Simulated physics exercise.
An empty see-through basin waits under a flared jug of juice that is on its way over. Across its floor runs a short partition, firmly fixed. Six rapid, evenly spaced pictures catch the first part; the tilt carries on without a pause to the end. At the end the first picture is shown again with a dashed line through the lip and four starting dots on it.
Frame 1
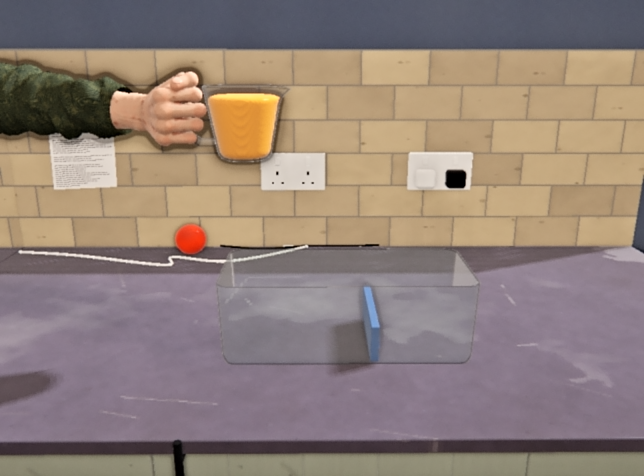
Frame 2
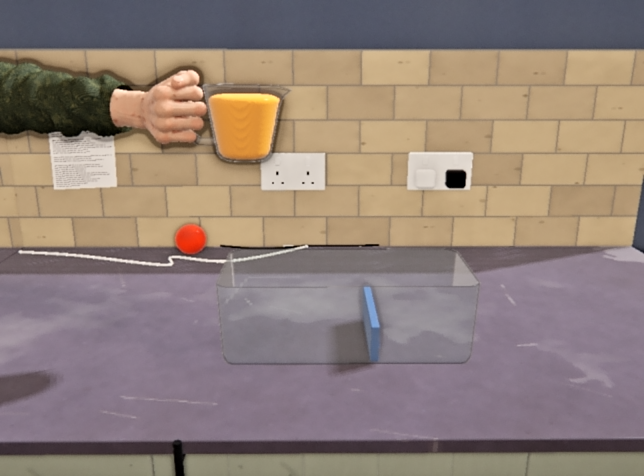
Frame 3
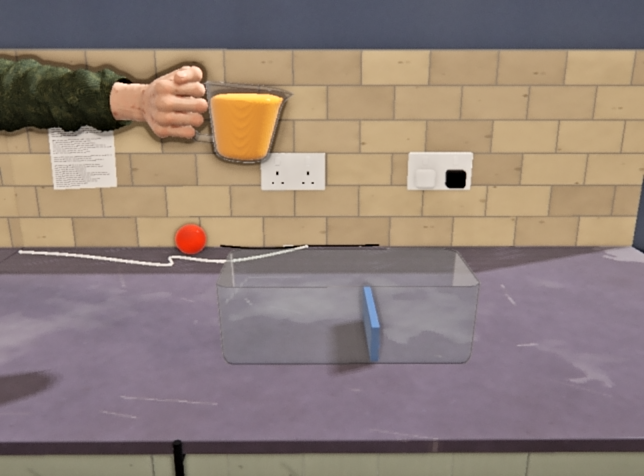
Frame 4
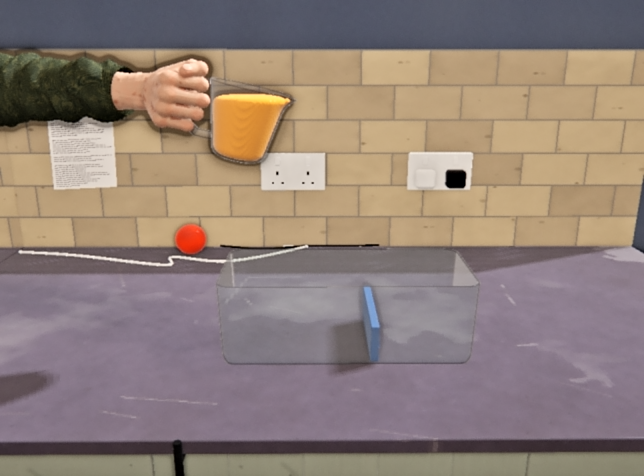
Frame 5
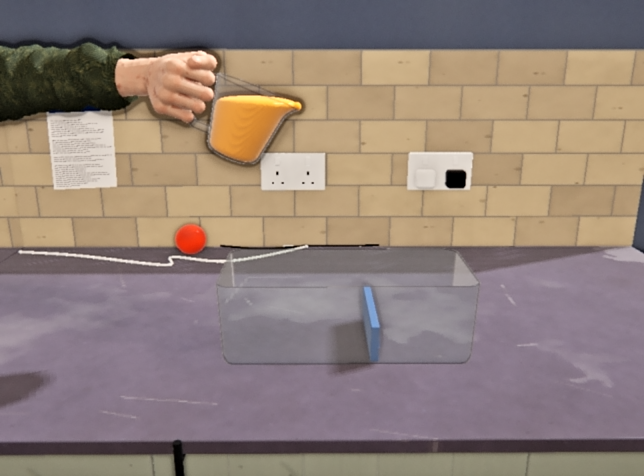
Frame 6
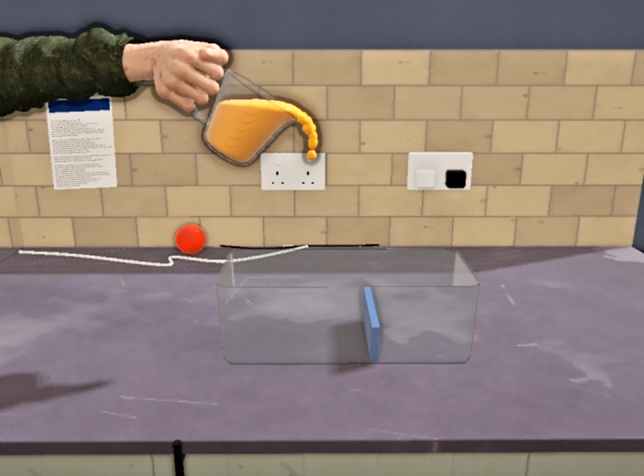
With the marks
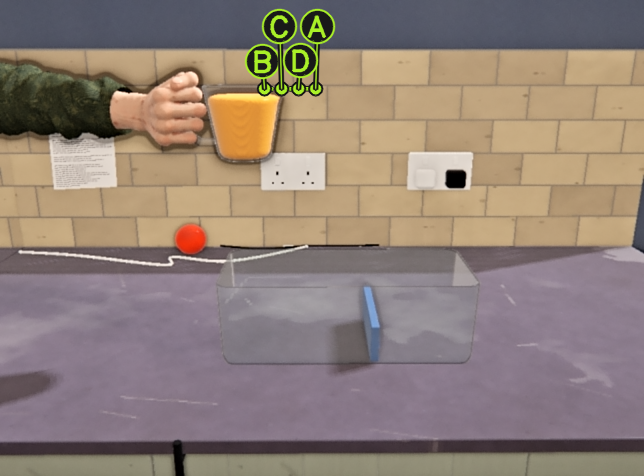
A hand in a dark green sleeve, reaching in from the left, first holds a clear jug of orange juice upright, then gradually tilts it rightward until juice curls over the lip in a short stream. Below, on a purple worktop seen from the front, sits an empty see-through basin with a short blue partition, a red ball and white string behind it to the left. Pale brick tiles, sockets and a pinned paper line the wall, and the view stays still.
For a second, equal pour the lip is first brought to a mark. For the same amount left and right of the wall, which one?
Place A.
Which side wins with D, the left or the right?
The left one.
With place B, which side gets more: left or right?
The left side.
On the marked copy, A at (315, 88); B at (264, 88); C at (281, 88); D at (298, 88).
For place A, about 51 % ends left of the wall and 48 % right of it.
For place B, about 94 % ends left of the wall and 3 % right of it; 3 % is lost outside.
For place C, about 93 % ends left of the wall and 4 % right of it; 3 % is lost outside.
For place D, about 88 % ends left of the wall and 9 % right of it; 4 % is lost outside.
